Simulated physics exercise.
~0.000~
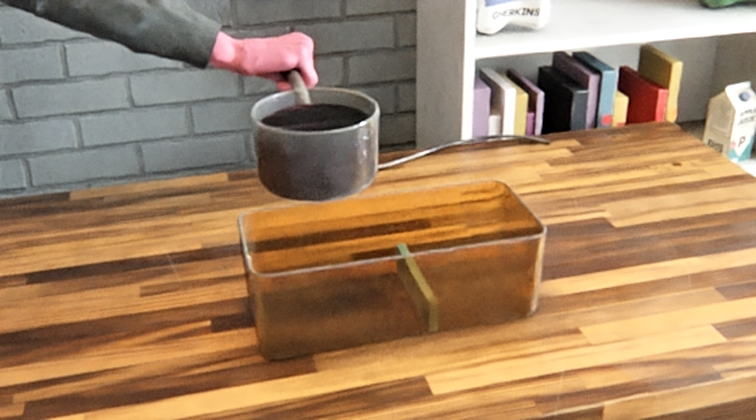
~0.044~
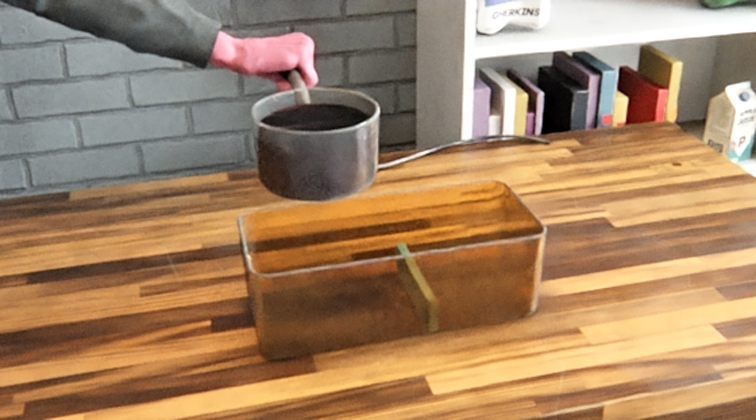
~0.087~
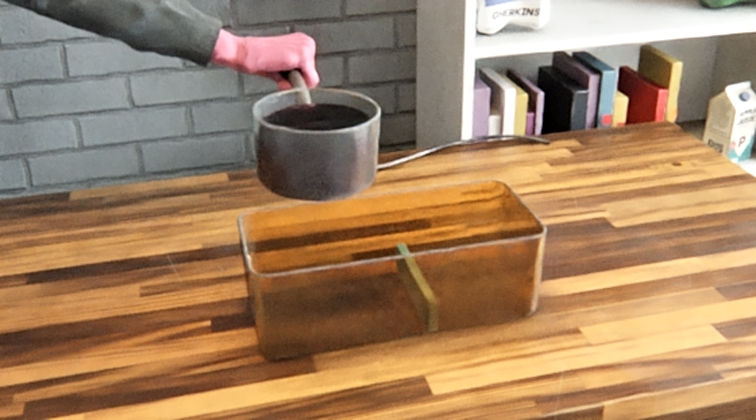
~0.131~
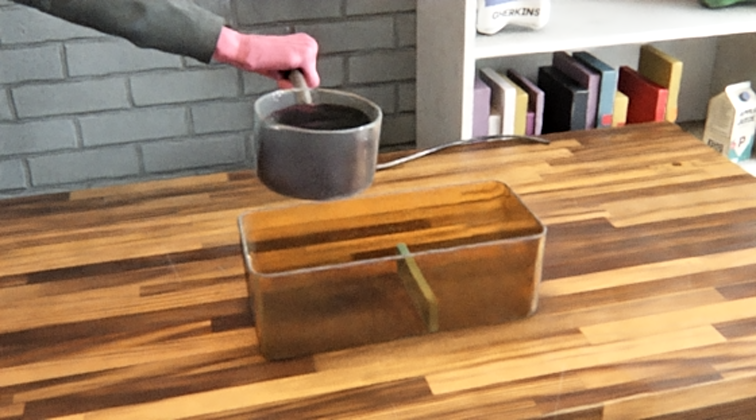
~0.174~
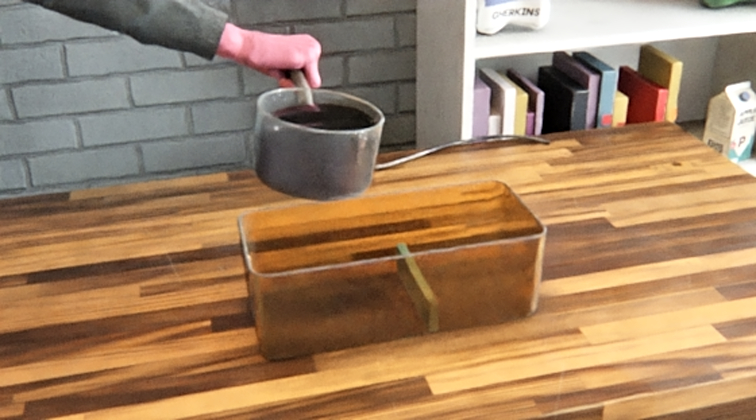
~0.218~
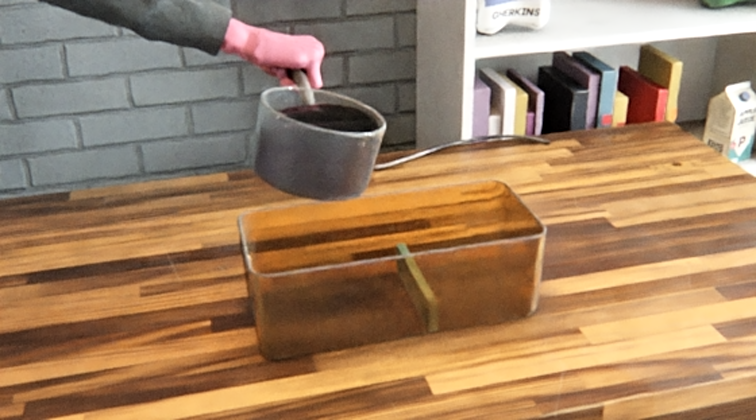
A pink-gloved hand held a saucepan of dark liquid above the left part of a long amber basin with a divider inside, then slowly tilted the pan slightly to the right.
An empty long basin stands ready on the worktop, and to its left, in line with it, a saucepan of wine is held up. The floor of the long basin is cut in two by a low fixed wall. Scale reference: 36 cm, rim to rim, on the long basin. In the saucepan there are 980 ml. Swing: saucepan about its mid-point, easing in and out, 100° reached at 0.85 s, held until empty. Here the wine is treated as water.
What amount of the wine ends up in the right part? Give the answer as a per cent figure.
64 %.
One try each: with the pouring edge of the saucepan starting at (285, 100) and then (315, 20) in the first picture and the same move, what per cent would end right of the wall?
Around 10 per cent first, around 30 per cent next.
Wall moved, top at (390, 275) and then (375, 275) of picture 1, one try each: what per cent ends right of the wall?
90 per cent first, 95 per cent second.
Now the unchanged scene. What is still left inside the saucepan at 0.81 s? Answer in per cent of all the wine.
Roughly 14 per cent.
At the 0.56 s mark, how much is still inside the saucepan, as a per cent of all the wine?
Around 60 percent.
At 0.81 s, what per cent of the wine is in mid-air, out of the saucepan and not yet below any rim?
It comes to some 8 percent of the total.
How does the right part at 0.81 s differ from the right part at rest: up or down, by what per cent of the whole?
Change: Increase, about 2.
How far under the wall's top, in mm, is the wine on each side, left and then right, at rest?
Left about 32 mm, right about 12 mm.
Then, 0.56 s in, the tilt is 74° and 59 per cent is still to pour, 1 is left of the wall and 10 right of it.
Then, 0.81 s in, the tilt is 99° and 14 per cent is still to pour, 16 is left of the wall and 62 right of it.
Then, 1.07 s in, the tilt is 100° and 2 per cent is still to pour, 32 is left of the wall and 64 right of it.
Then, 1.35 s in, the tilt is 100° and 0 per cent is still to pour, 36 is left of the wall and 64 right of it.
Finally, 36 per cent lies left of the wall, 64 right of it and 0 outside.
